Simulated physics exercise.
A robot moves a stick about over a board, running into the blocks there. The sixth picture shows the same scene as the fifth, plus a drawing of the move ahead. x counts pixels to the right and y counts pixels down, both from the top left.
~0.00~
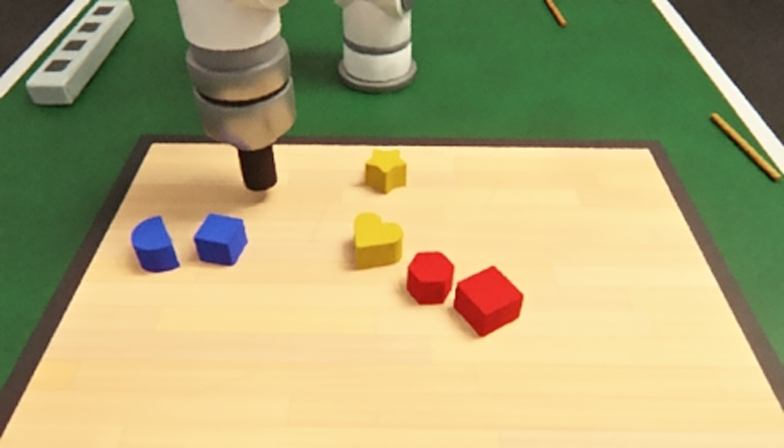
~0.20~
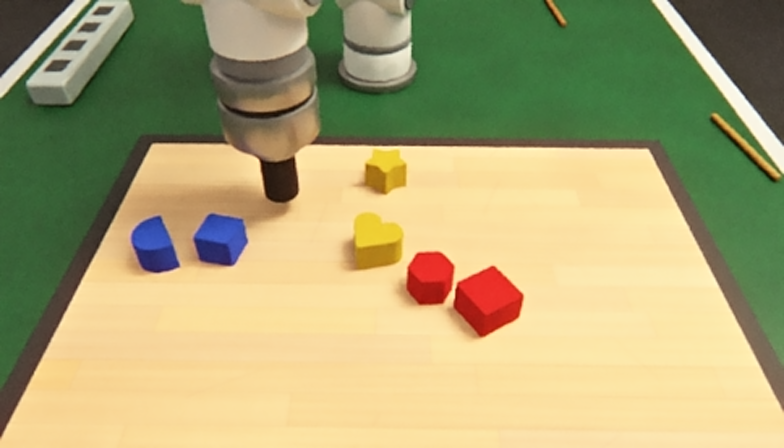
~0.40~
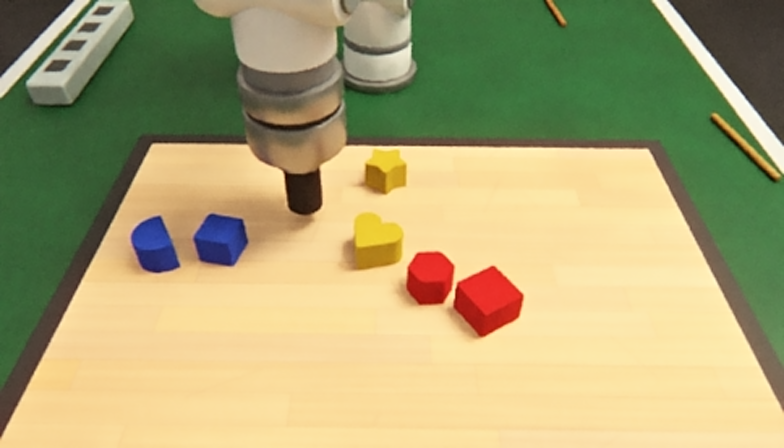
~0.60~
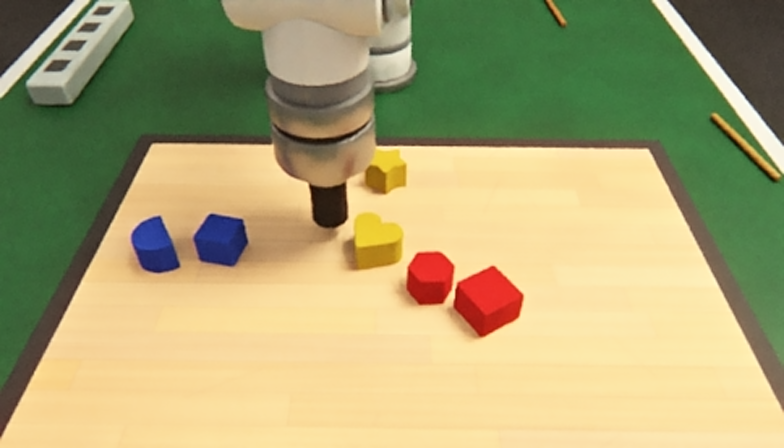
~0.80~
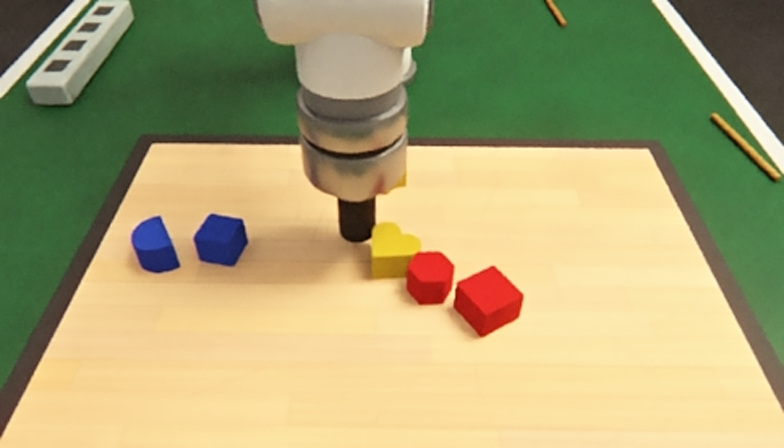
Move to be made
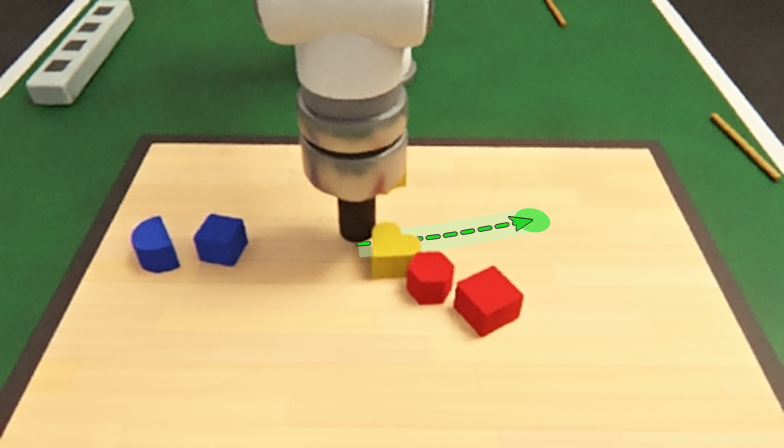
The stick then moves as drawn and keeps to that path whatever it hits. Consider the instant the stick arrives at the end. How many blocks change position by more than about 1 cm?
Going by the path, two of them shift by more than about 1 cm.
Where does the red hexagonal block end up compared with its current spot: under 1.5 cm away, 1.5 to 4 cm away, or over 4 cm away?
It gets moved 1.5 to 4 cm.
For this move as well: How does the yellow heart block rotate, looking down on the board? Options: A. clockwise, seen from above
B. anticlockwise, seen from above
(A)
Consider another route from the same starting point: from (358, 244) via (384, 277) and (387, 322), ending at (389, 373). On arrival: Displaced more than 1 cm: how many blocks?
Three or more blocks move.
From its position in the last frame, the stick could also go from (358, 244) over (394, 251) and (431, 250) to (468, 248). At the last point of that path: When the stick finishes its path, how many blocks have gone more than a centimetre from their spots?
Going by the path, three or more of them shift by more than about 1 cm.
The drawn path runs from (358, 244) by way of (448, 235) to (532, 220).
What follows on the original path. One third of the way, stick at (420, 225); yellow heart block at (431, 243), turned 65° clockwise; red hexagonal block at (441, 281); red square at (493, 292), turned 15° anticlockwise.
Two thirds of the way, stick at (479, 216); yellow heart block at (433, 243), turned 75° clockwise; red hexagonal block at (441, 281); red square at (493, 292), turned 15° anticlockwise.
At the end, stick at (535, 207); yellow star-shaped block not moved; yellow heart block at (433, 243), turned 75° clockwise; red hexagonal block at (441, 281); red square at (493, 292), turned 15° anticlockwise.
